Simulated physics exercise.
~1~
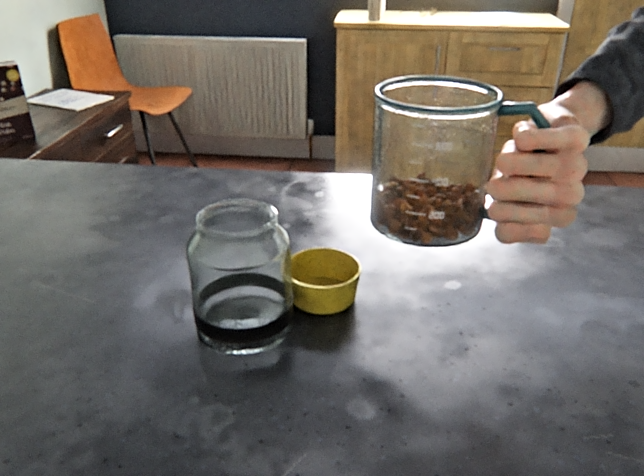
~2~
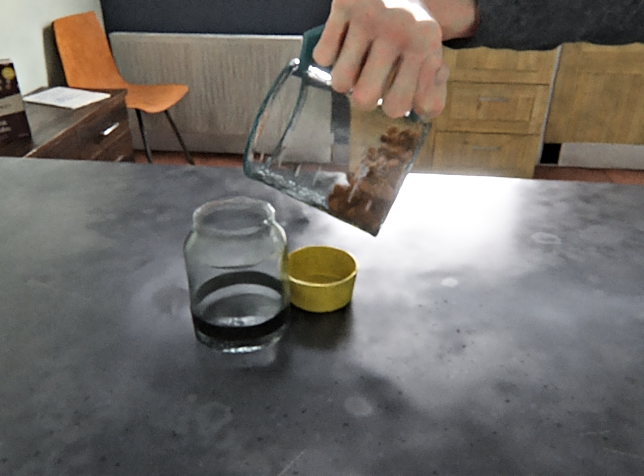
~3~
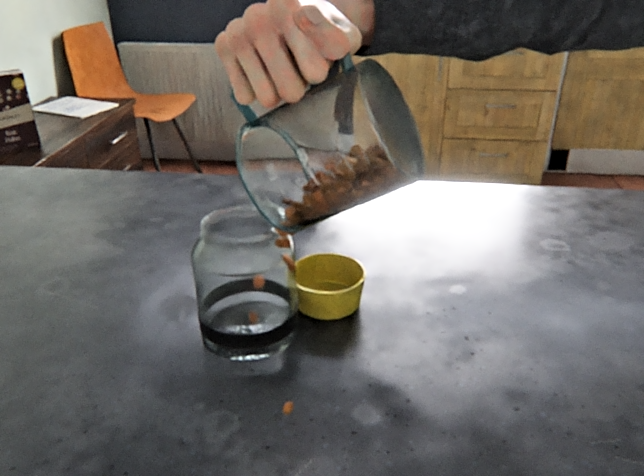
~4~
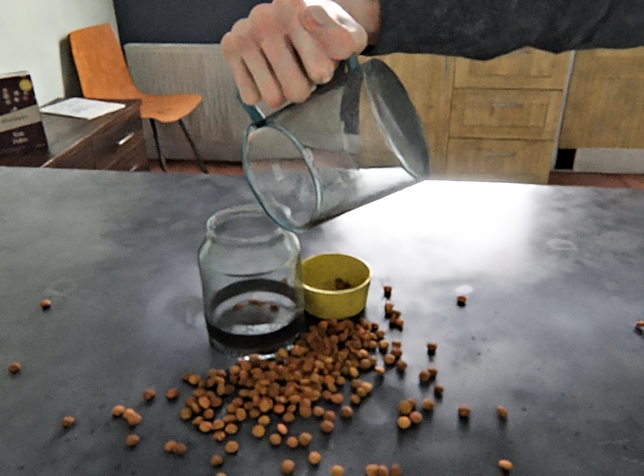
A clear jug partly filled with brown cat kibble is held up by a hand at the right, above a dark grey tabletop seen from slightly above. Left of centre stand a glass jar with a black band and, just to its right, a small yellow dish, with an orange chair, a radiator and wooden cabinets behind. The hand moves the jug left and tips it onto its side, then tilts it further above the jar and dish. A few pieces begin to fall, then the rest pours out. The jug ends empty, with most kibble scattered across the table and only a little in the jar and dish.
